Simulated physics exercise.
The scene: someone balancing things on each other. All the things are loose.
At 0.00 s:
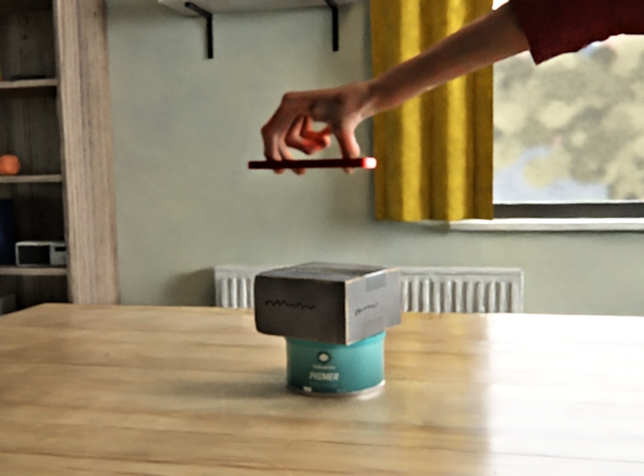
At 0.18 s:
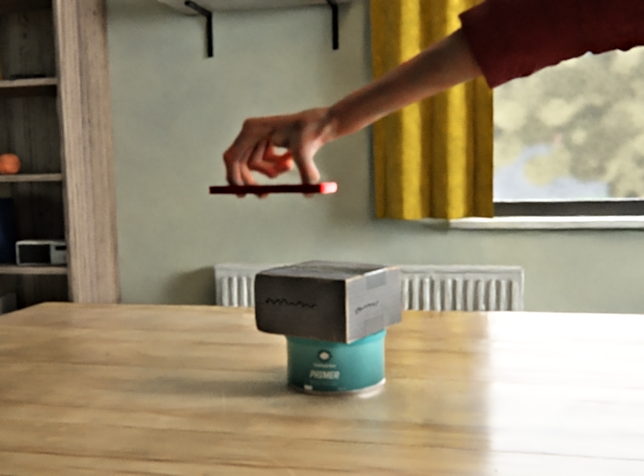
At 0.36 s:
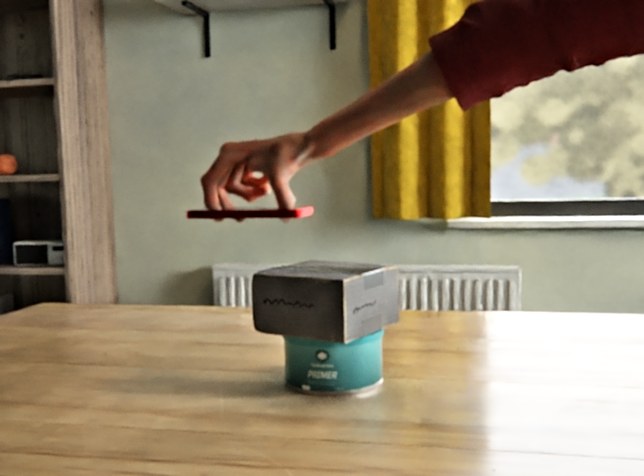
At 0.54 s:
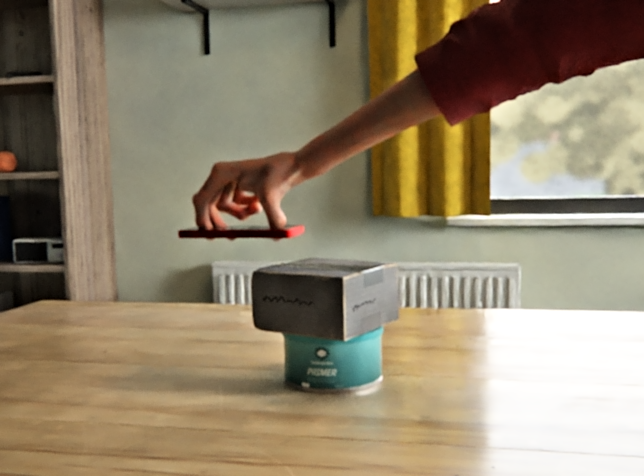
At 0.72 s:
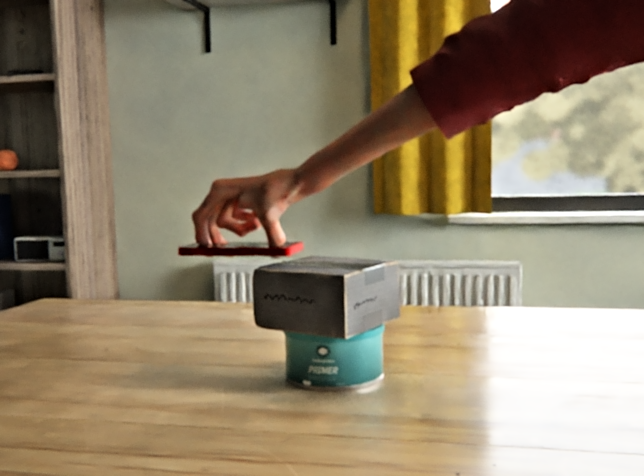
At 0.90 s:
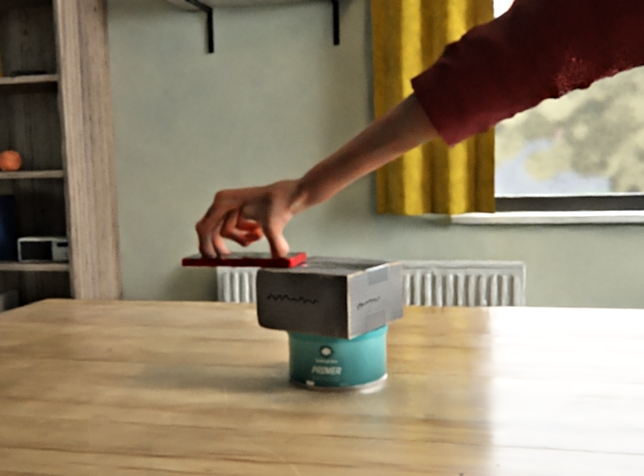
A hand lowers a red phone leftward onto the edge of a box atop a turquoise tub.
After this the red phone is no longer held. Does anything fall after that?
The pile comes apart.
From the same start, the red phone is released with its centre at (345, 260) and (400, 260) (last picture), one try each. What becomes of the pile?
First try: It keeps its balance; second try: It loses its balance.
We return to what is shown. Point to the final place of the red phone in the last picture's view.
Around (245, 320).
After 1.10 s, red phone turned 34° from how it was put near (245, 278).
After 1.20 s, red phone now fallen.
After 1.50 s, nothing new.
In the end (2.2 s), fallen, red phone; the other 2 unmoved. At the end, from the last picture's camera, red phone near (246, 320). The pile gives way.
